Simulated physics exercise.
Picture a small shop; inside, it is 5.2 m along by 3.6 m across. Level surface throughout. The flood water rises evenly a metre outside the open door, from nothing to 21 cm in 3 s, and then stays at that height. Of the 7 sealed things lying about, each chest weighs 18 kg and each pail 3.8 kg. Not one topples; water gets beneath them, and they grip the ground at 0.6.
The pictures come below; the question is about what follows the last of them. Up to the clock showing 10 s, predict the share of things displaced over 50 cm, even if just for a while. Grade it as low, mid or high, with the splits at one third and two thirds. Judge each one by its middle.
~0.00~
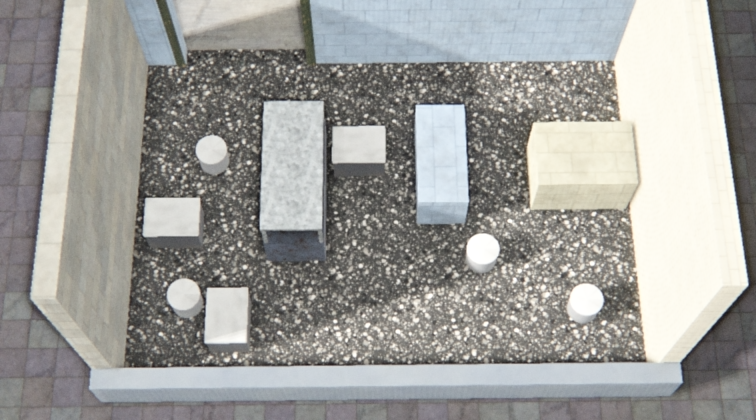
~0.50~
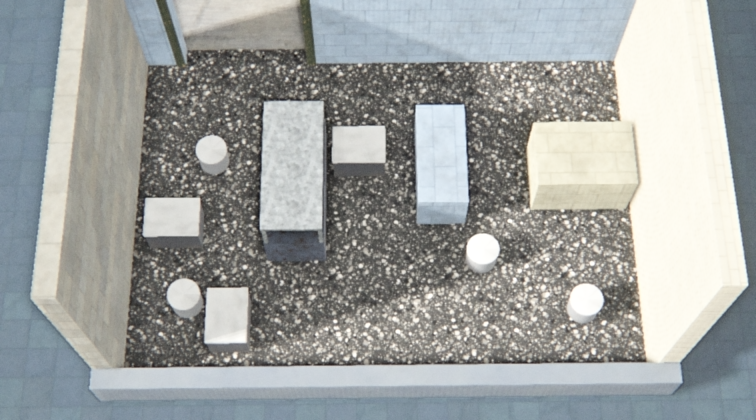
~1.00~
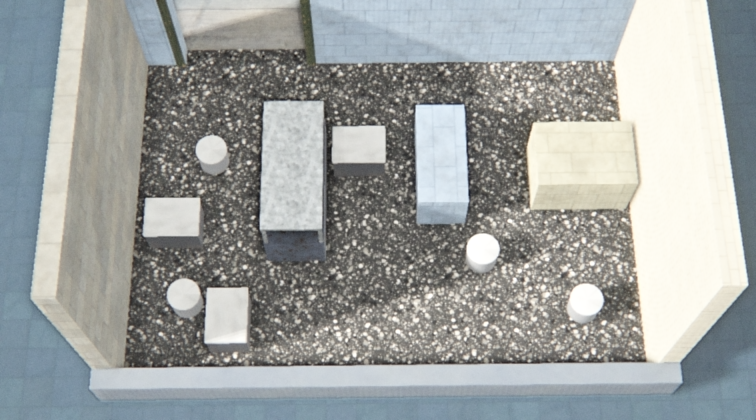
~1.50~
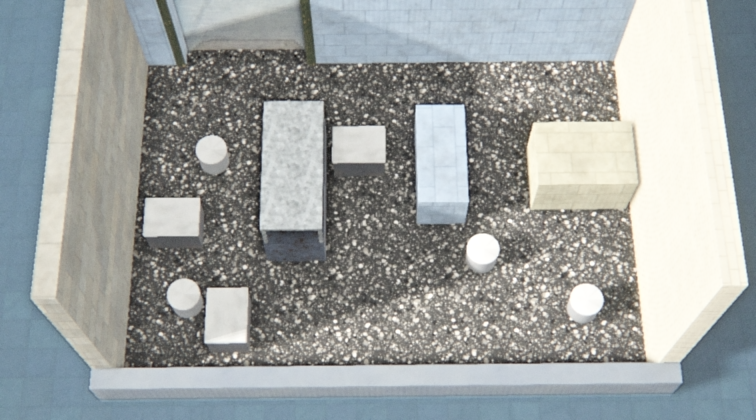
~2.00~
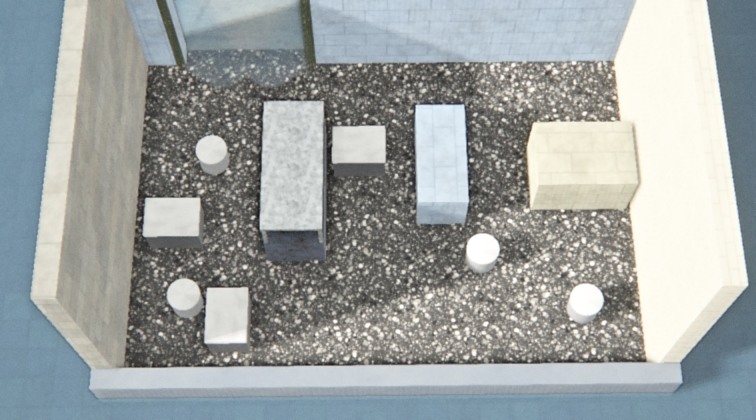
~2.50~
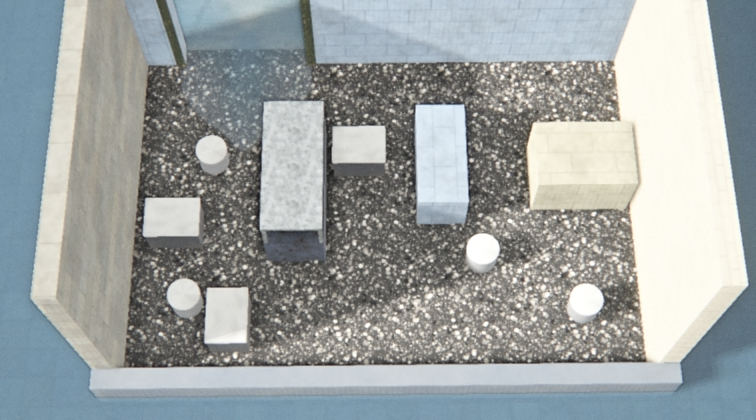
Grade: High, two thirds or more.
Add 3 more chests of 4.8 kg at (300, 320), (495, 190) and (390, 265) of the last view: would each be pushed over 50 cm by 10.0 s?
First exceeds it, second stays within it, third exceeds it.
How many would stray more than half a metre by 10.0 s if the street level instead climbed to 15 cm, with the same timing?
It would come to 4 of them.
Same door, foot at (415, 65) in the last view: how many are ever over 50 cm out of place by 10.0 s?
3.
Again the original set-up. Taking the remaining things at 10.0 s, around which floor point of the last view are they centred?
Mean position approx. (452, 273).
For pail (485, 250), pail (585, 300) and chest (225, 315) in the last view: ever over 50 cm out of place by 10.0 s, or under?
So that's beyond it for the first, inside it for the second and beyond it for the last.
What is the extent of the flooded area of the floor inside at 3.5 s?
Close to 3.5 m2, I'd say.
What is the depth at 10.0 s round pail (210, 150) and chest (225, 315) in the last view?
I'd put it at 9 cm and 6 cm respectively.
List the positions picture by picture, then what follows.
A chest at (226, 314), on the bottom; a pail at (211, 149), on the bottom; 0.0 m2 under water; 0 of 7 have shifted, in the first frame.
A chest at (226, 314), on the bottom; a pail at (211, 149), on the bottom; 0.0 m2 under water; 0 of 7 have shifted, in the second frame.
A chest at (226, 314) rests on the ground; a pail at (211, 149), on the bottom; water covers 0.0 m2; 0 of 7 have shifted, in the third frame.
A chest at (226, 314), on the bottom; a pail at (211, 149), on the bottom; 0.0 m2 under water; 0 of 7 have shifted, in the fourth frame.
A chest at (226, 314) rests on the ground; a pail at (211, 149), on the bottom; water covers 0.2 m2; 0 of 7 have shifted, in the fifth frame.
A chest at (226, 314), on the bottom; a pail at (211, 149) rests on the ground; 1.0 m2 under water; 0 of 7 have shifted, in the sixth frame.
After 3.5 s 0 of 7 are over 50 cm from their spots; 0 afloat.
After 4.5 s 1 of 7 are over 50 cm from their spots; 1 afloat.
After 7.0 s 4 of 7 are over 50 cm from their spots; 3 afloat.
After 10.0 s 5 of 7 are over 50 cm from their spots, and 5 have been at some point; 4 afloat.
